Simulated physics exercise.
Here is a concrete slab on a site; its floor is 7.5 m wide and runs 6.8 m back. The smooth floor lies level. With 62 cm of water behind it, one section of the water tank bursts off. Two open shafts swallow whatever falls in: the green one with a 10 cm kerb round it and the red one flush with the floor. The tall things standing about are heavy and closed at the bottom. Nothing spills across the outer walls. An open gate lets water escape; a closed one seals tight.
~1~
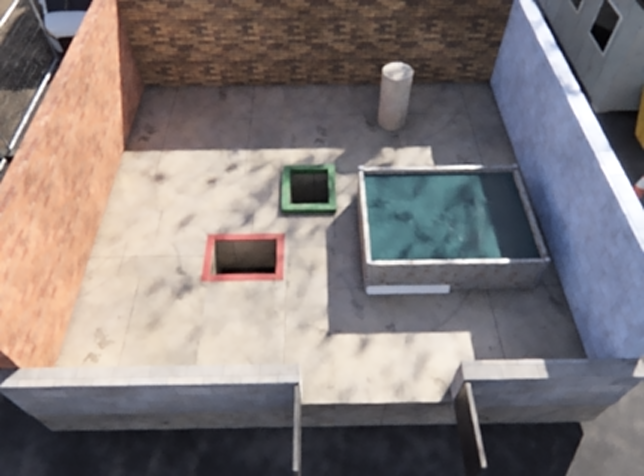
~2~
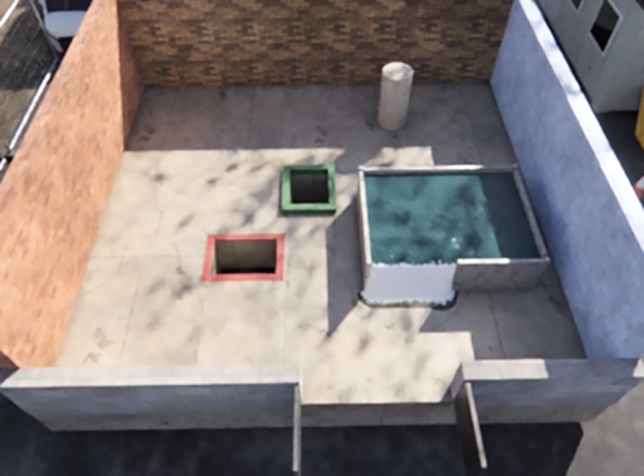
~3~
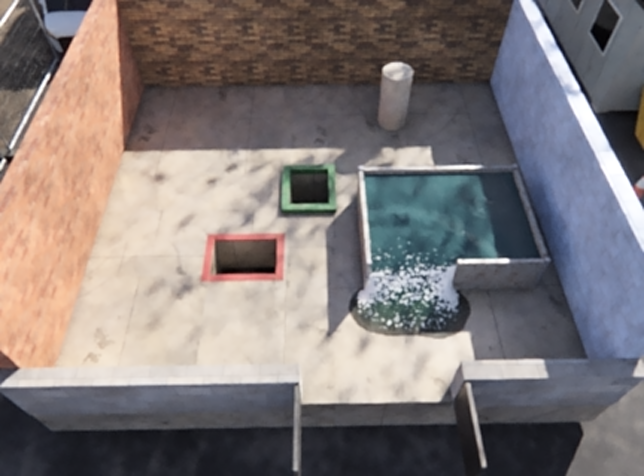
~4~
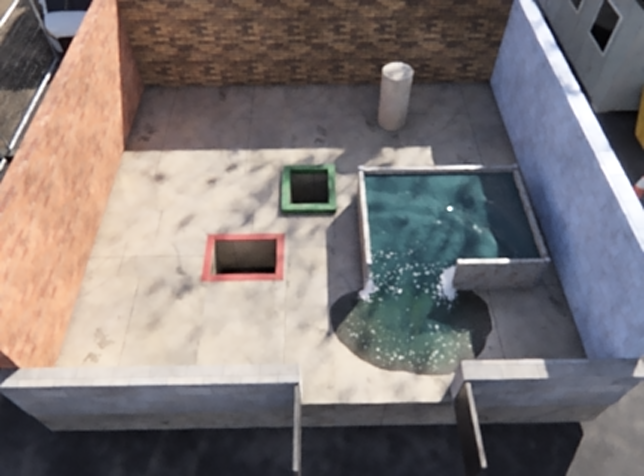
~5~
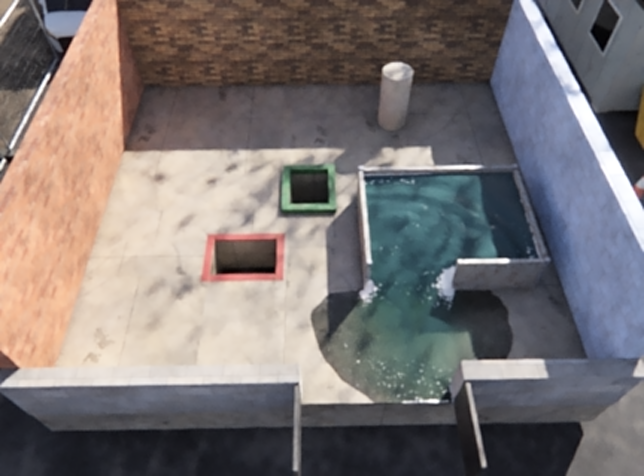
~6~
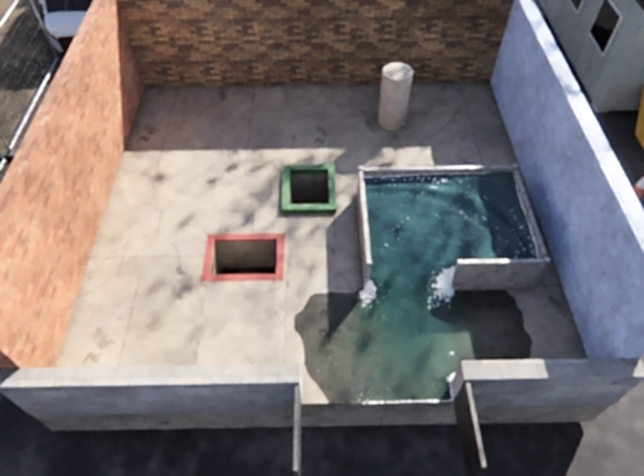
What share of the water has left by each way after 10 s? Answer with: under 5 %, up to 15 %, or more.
The gateway takes more than 15 %; the green pit takes less than 5 %; the red pit takes less than 5 %.
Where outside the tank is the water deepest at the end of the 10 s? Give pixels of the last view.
At about (396, 294).
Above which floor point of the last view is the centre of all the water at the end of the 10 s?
Around (383, 239).
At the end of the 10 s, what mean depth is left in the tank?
Some 9 cm.
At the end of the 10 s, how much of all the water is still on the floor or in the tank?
Roughly 38 in a hundred.
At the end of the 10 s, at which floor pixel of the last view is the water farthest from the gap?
Near (126, 146).
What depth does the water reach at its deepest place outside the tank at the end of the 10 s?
Roughly 8 cm.
A moment later water covers 10 % of the floor and is deepest (38 cm) near (384, 294); gone so far, the gateway 9 %, the green pit 0 %, the red pit 0 %.
Soon after water covers 15 % of the floor and is deepest (29 cm) near (396, 294); gone so far, the gateway 22 %, the green pit 0 %, the red pit 0 %.
Next water covers 25 % of the floor and is deepest (21 cm) near (460, 383); gone so far, the gateway 35 %, the green pit 0 %, the red pit 0 %.
Later on water covers 40 % of the floor and is deepest (14 cm) near (396, 294); gone so far, the gateway 50 %, the green pit 0 %, the red pit 0 %.
At the end water covers 45 % of the floor and is deepest (8 cm) near (396, 294); gone so far, the gateway 61 %, the green pit 0 %, the red pit 0 %.
